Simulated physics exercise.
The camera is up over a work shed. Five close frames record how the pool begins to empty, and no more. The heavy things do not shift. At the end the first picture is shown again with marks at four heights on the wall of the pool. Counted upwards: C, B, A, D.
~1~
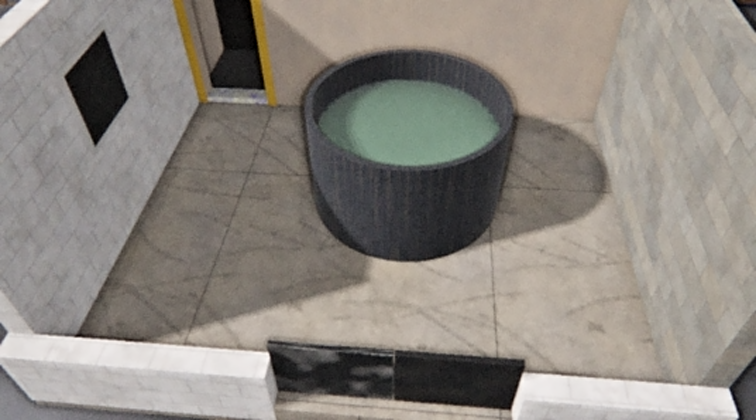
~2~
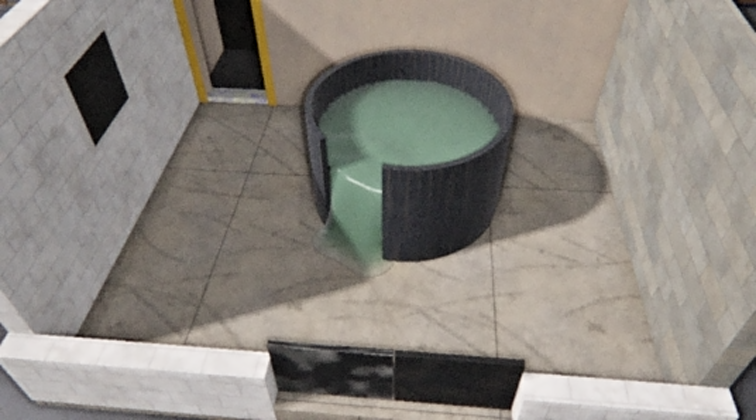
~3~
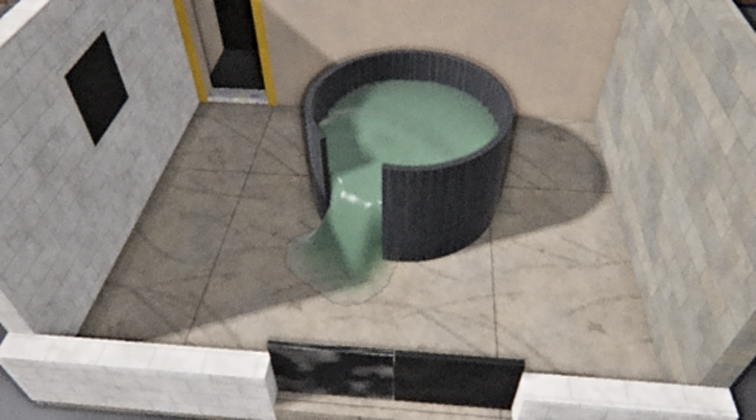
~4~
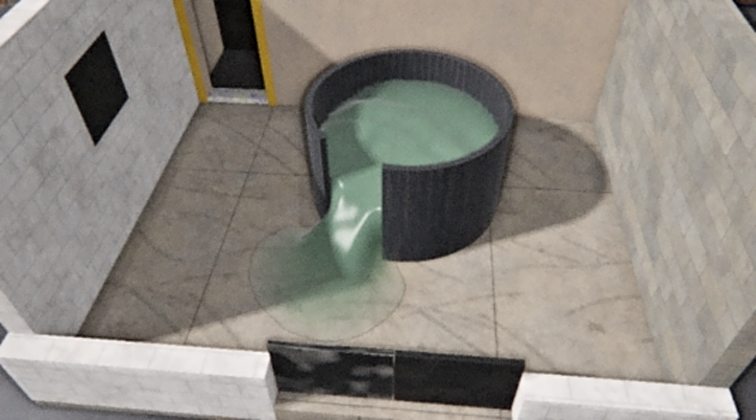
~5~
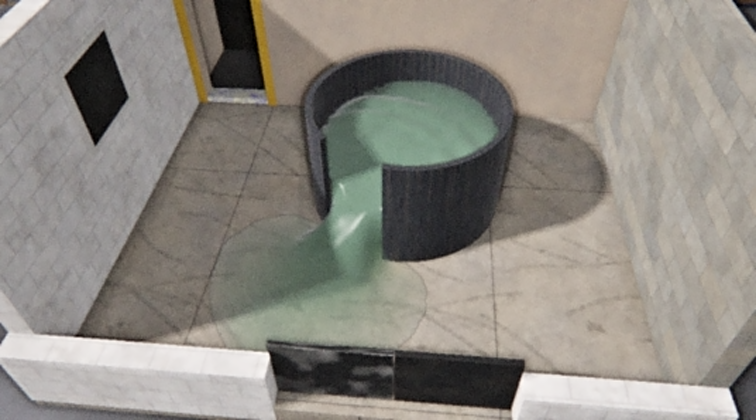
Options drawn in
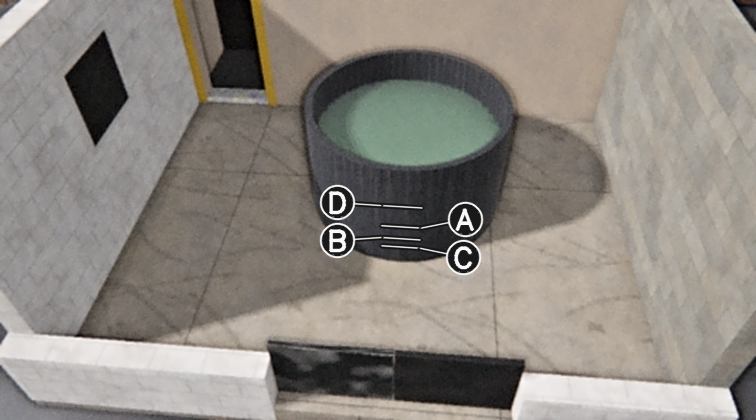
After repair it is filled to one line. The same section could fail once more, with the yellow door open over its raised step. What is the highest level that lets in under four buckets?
The answer is level B.
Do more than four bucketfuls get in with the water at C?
No, not at all.
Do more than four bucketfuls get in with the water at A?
Yes, that goes wrong.
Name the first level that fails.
That is level A.
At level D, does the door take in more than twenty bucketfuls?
Yes, it does.
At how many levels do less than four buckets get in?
Two.
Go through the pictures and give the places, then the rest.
Water in the pool at rest, its middle at (408, 130); foot of the yellow doorway at (238, 103); shut gate at (394, 359).
Water covers 1 % of the ground and shows as far out as (386, 262).
Water covers 3 % of the ground and shows as far out as (353, 297).
Water covers 8 % of the ground and shows as far out as (262, 290).
Water covers 15 % of the ground and shows as far out as (226, 292).
On the marked copy, A at (401, 226); B at (400, 238); C at (400, 246); D at (401, 206); from the bottom up C, B, A, D.
With A, about 10 bucketfuls get in.
With B, a bucket or two gets in.
With C, nothing gets over.
With D, dozens of bucketfuls pour in.
